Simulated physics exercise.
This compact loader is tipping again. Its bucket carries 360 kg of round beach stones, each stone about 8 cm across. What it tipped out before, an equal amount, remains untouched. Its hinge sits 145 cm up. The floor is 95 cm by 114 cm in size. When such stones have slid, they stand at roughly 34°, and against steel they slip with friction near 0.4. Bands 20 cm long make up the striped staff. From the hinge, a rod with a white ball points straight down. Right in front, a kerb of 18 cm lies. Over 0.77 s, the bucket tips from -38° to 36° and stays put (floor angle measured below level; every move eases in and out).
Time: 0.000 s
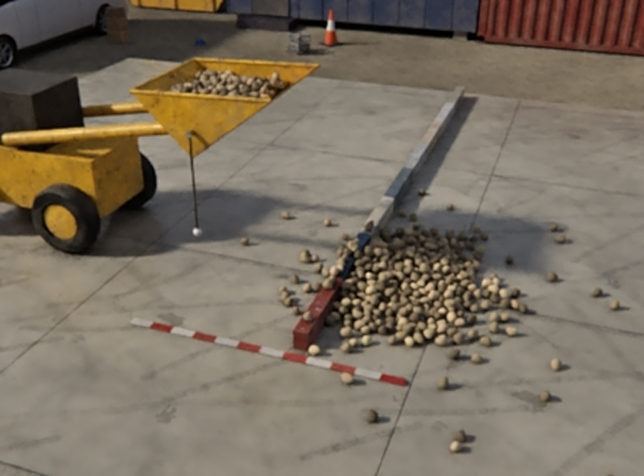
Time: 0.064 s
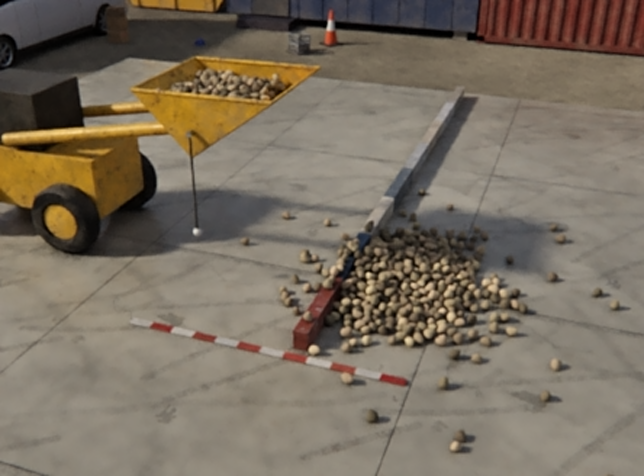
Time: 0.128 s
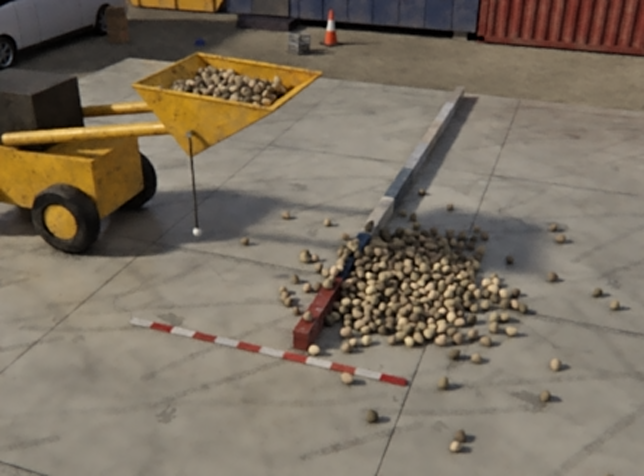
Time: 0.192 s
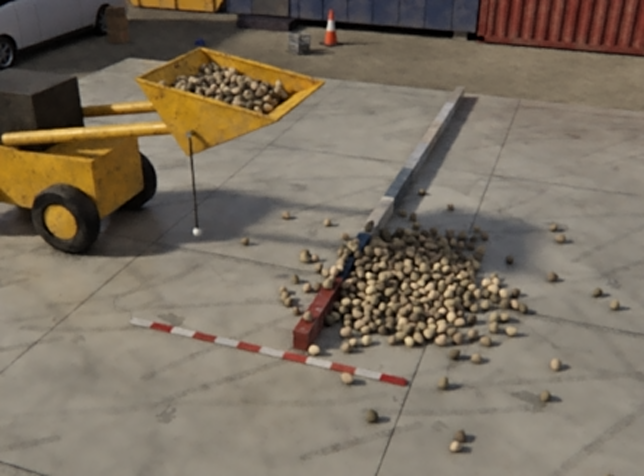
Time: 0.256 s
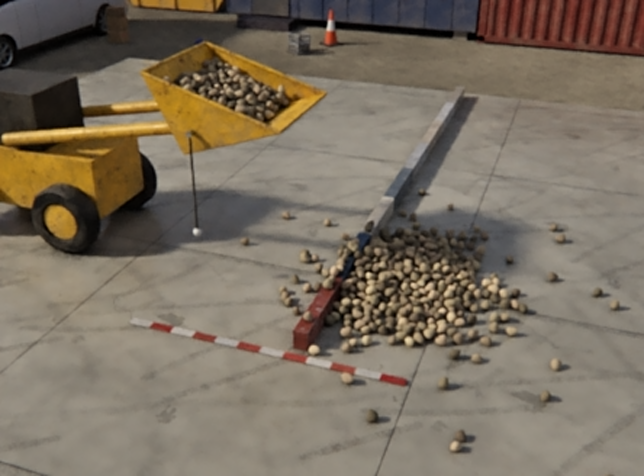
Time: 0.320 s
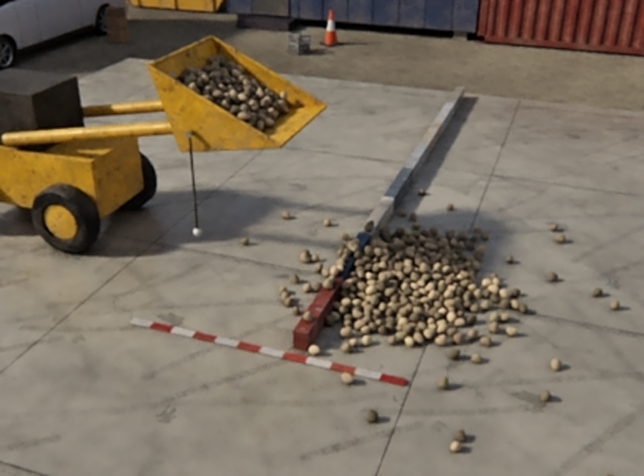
The yellow loader's raised bucket of round stones tilts steadily forward, its back edge rising and its right lip lowering as the stones inside shift rightward, while the wheels, the striped staff and the stone pile along the kerb stay still.
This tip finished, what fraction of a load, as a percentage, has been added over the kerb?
About 19 per cent of a load.
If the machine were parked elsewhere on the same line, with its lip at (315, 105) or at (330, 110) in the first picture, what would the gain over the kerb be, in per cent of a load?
The first would add around 80 per cent, the second around 100 per cent.
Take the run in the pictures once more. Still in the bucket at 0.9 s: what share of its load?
It still holds about 85 per cent.
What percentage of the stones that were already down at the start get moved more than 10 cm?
Some 5 percent, give or take.
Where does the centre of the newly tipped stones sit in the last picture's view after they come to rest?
They settle centred around (326, 259).
After 0.6 s the floor is at 25°; in per cent of one load, 100 in the bucket, 7 on this side of the kerb, 93 over the kerb; the foremost stones are at (573, 310).
After 0.9 s the floor is at 36°; in per cent of one load, 86 in the bucket, 21 on this side of the kerb, 93 over the kerb; the foremost stones are at (573, 310).
After 1.2 s the floor is at 36°; in per cent of one load, 25 in the bucket, 80 on this side of the kerb, 94 over the kerb; the foremost stones are at (573, 310).
After 3.9 s the floor is at 36°; in per cent of one load, 0 in the bucket, 88 on this side of the kerb, 112 over the kerb; the foremost stones are at (573, 310). Net gain over the kerb, 19.
